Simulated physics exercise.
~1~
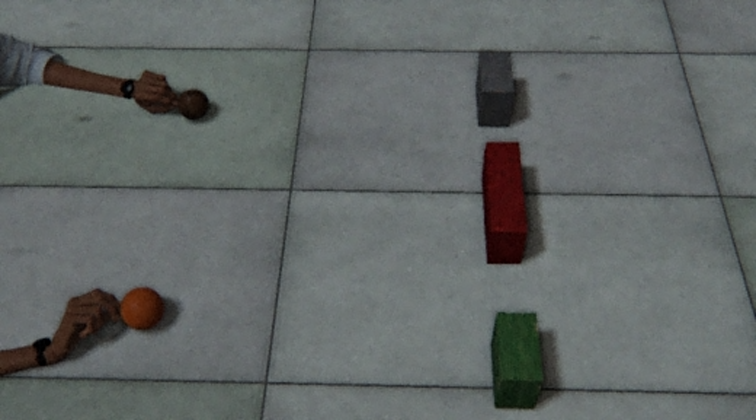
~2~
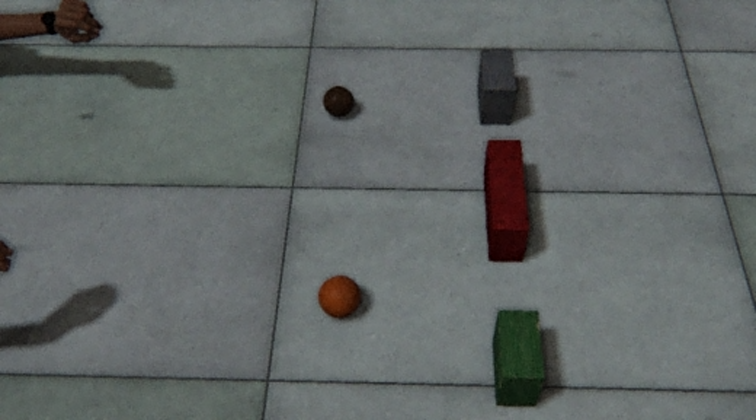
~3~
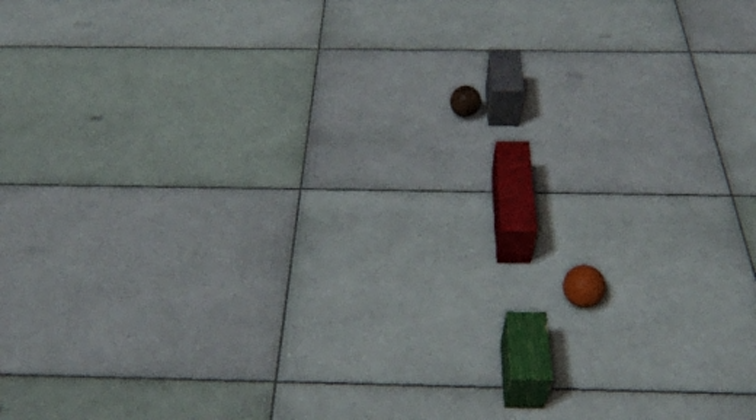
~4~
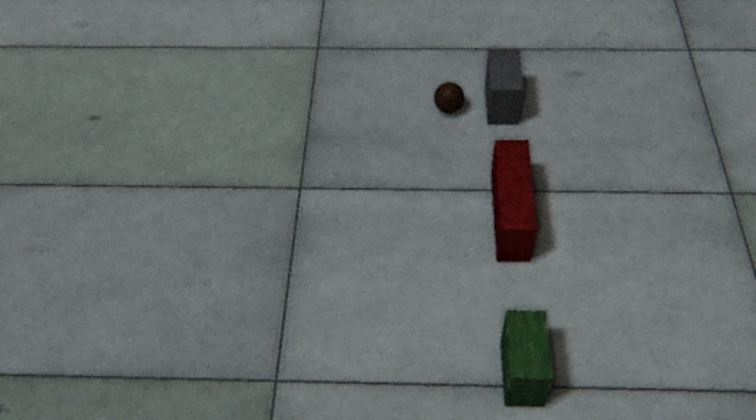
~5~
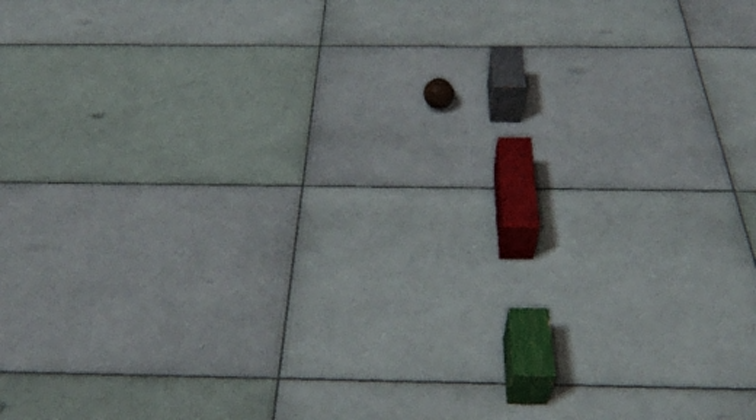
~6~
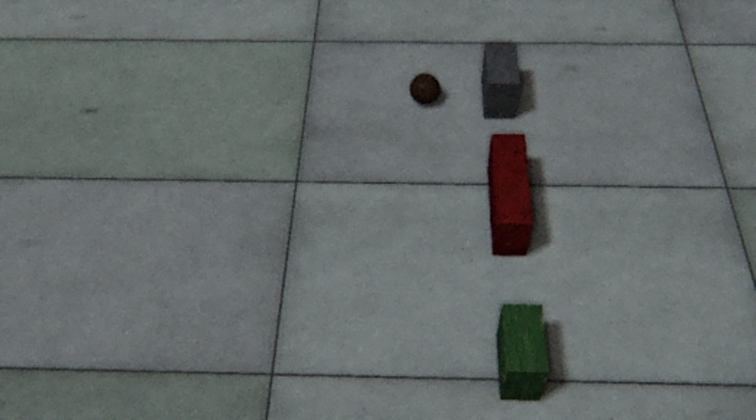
Two hands reach in from the left over a pale tiled floor seen from above, the upper one at a small dark brown ball and the lower one at an orange. A grey block, a longer red brick and a green block stand in a column on the right, with gaps between them. The hands let go and draw back as both round things roll right. The orange passes between the red and green blocks and leaves the view. The brown ball meets the grey block, bounces off and rolls slowly back left, ending a little short of the unmoved blocks.
